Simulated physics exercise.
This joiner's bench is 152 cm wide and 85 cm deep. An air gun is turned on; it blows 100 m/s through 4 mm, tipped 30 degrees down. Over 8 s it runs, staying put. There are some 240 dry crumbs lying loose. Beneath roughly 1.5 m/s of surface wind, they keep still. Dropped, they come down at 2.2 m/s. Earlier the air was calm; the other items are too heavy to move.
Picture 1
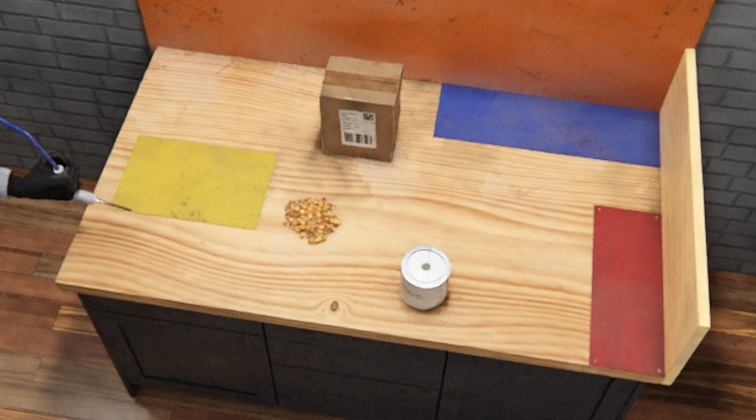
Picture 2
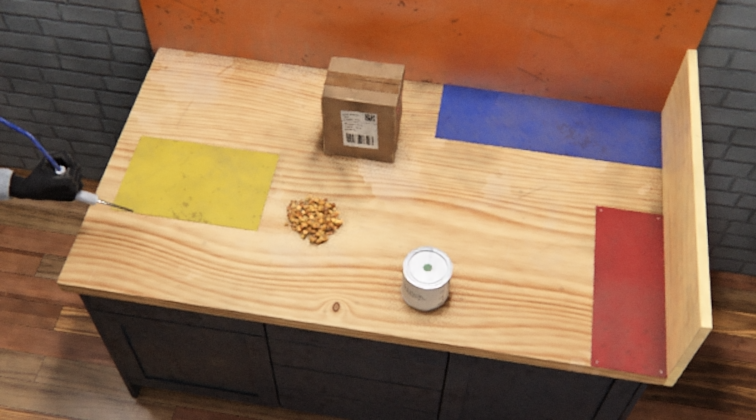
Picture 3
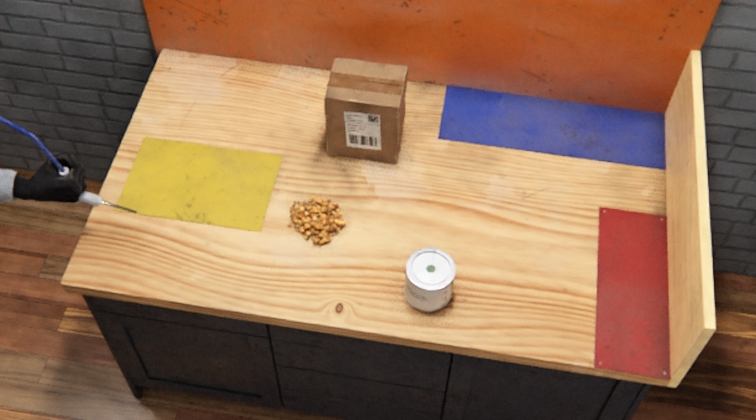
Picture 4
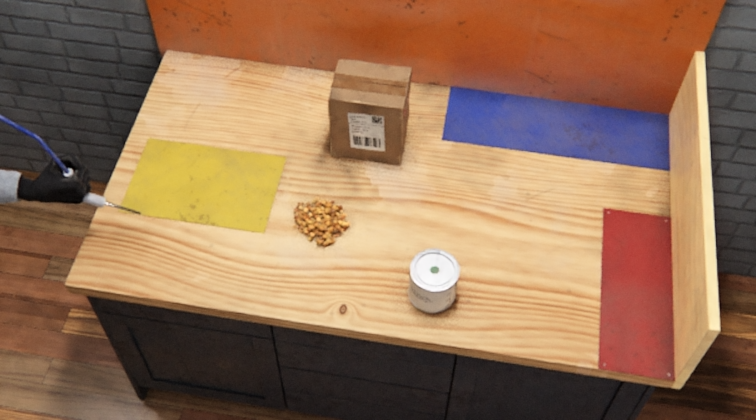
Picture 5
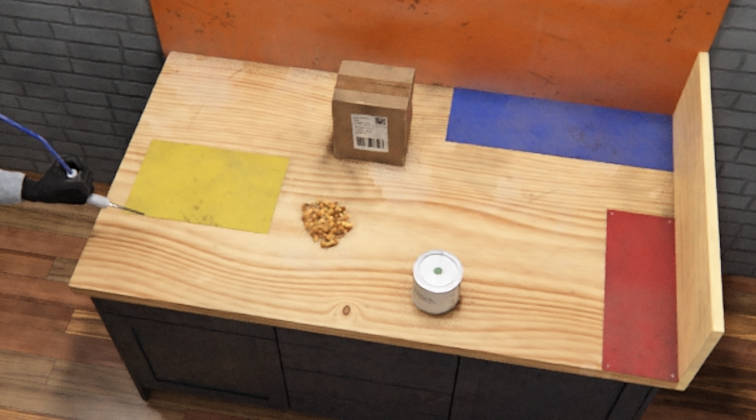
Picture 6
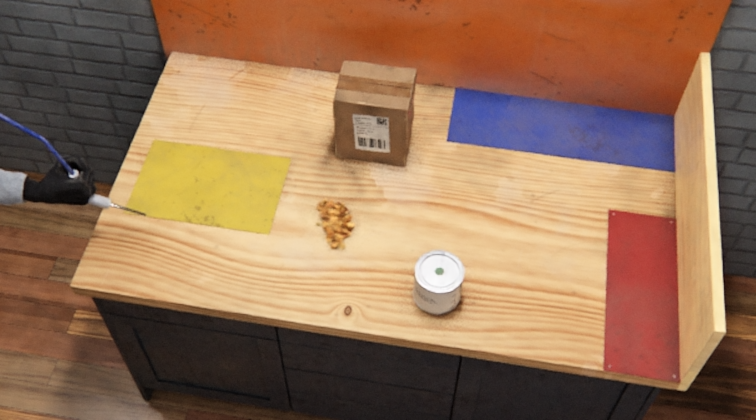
A pale wooden joiner's bench with dark cabinets stands before an orange panel and grey brick, seen from high in front. Golden crumbs lie mid-bench between a yellow sheet at left, a labelled cardboard box behind and a white tin at front right, with blue and red mats beyond. The air gun at left stays still as the view drifts slightly left, then the crumbs' left side thins, shifting rightward.
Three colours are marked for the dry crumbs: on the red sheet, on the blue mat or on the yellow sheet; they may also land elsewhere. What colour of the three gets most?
It is red that takes the most.
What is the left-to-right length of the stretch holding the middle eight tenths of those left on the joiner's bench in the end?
The middle group spans some 10 cm.
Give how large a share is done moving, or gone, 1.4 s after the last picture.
Estimated share: Near 20 %.
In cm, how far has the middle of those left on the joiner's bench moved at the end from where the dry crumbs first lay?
The middle ends up about 85 cm from the start.
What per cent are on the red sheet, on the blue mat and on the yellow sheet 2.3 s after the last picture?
50 % red, 20 % blue, 0 % yellow.
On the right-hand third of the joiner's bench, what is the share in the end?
Around 100 per cent.
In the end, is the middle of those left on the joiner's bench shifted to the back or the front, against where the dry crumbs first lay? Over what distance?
Shift toward the far edge, approx. 15 cm.
Then, 1.4 s after the last picture the count stands so, 21 % are on the blue mat, 0 % on the yellow sheet and 48 % on the red sheet; the middle of those still in play is near (640, 219).
Then, 2.3 s after the last picture the count stands so, 25 % are on the blue mat, 0 % on the yellow sheet and 49 % on the red sheet; the middle of those still in play is near (643, 219).
Then, 4.2 s after the last picture the count stands so, 25 % are on the blue mat, 0 % on the yellow sheet and 51 % on the red sheet; the middle of those still in play is near (643, 219).
Then, 7.8 s after the last picture, at the end, 27 % are on the blue mat, 0 % on the yellow sheet and 51 % on the red sheet; the middle of those still in play is near (649, 225).
